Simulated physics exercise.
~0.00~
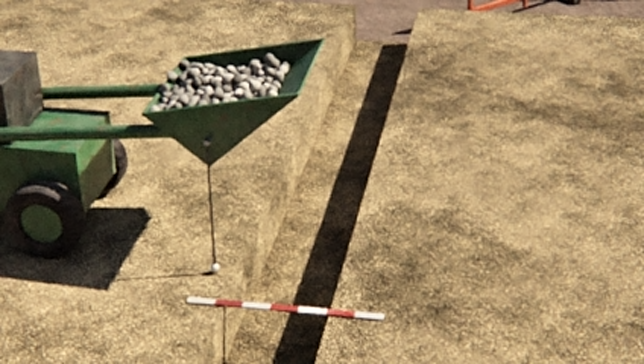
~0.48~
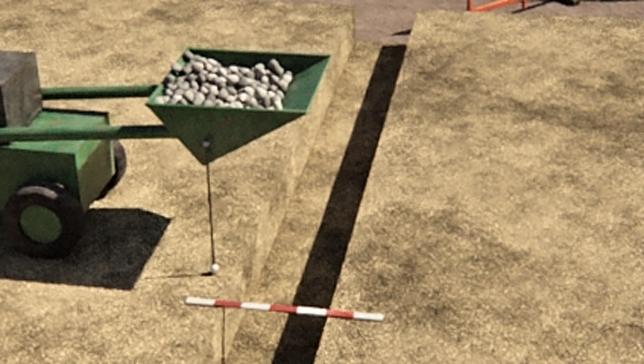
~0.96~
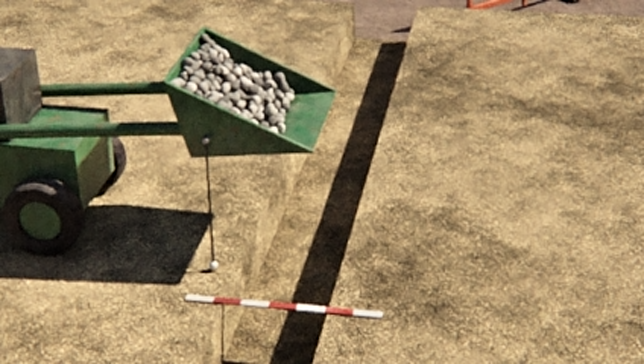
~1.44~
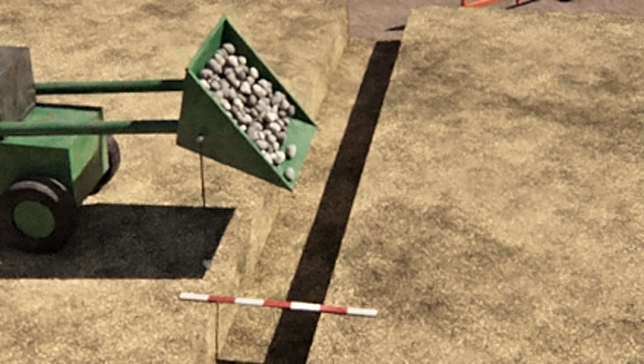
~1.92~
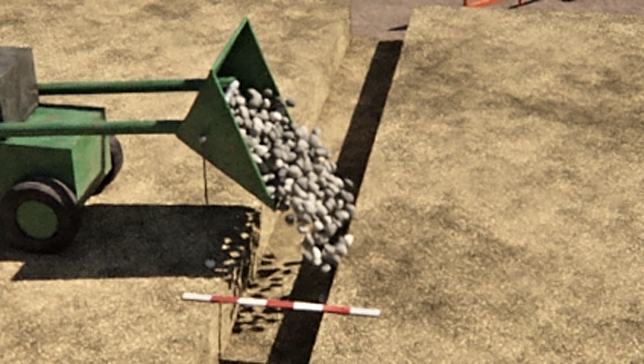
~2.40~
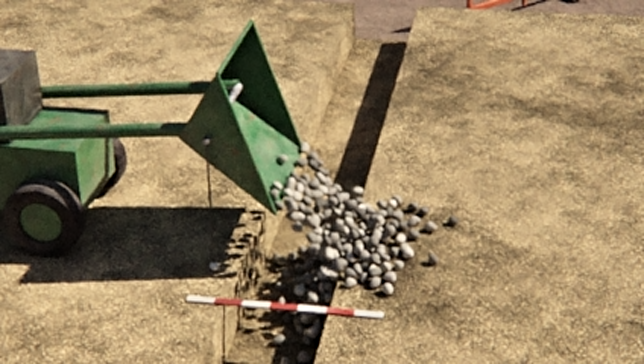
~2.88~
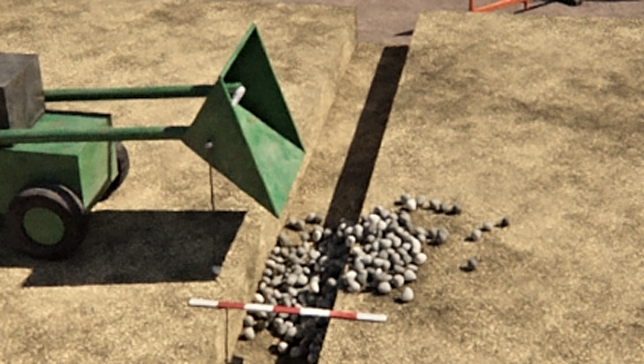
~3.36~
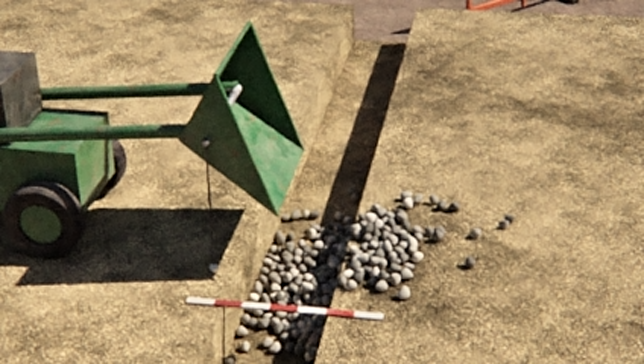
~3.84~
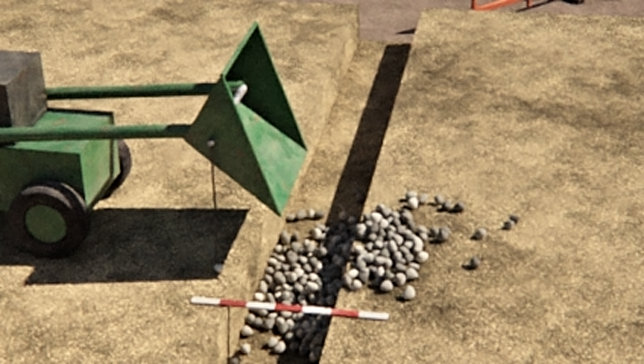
Green loader bucket tipping forward and pouring grey cobbles into a narrow trench, some scattering beyond its far edge before settling.
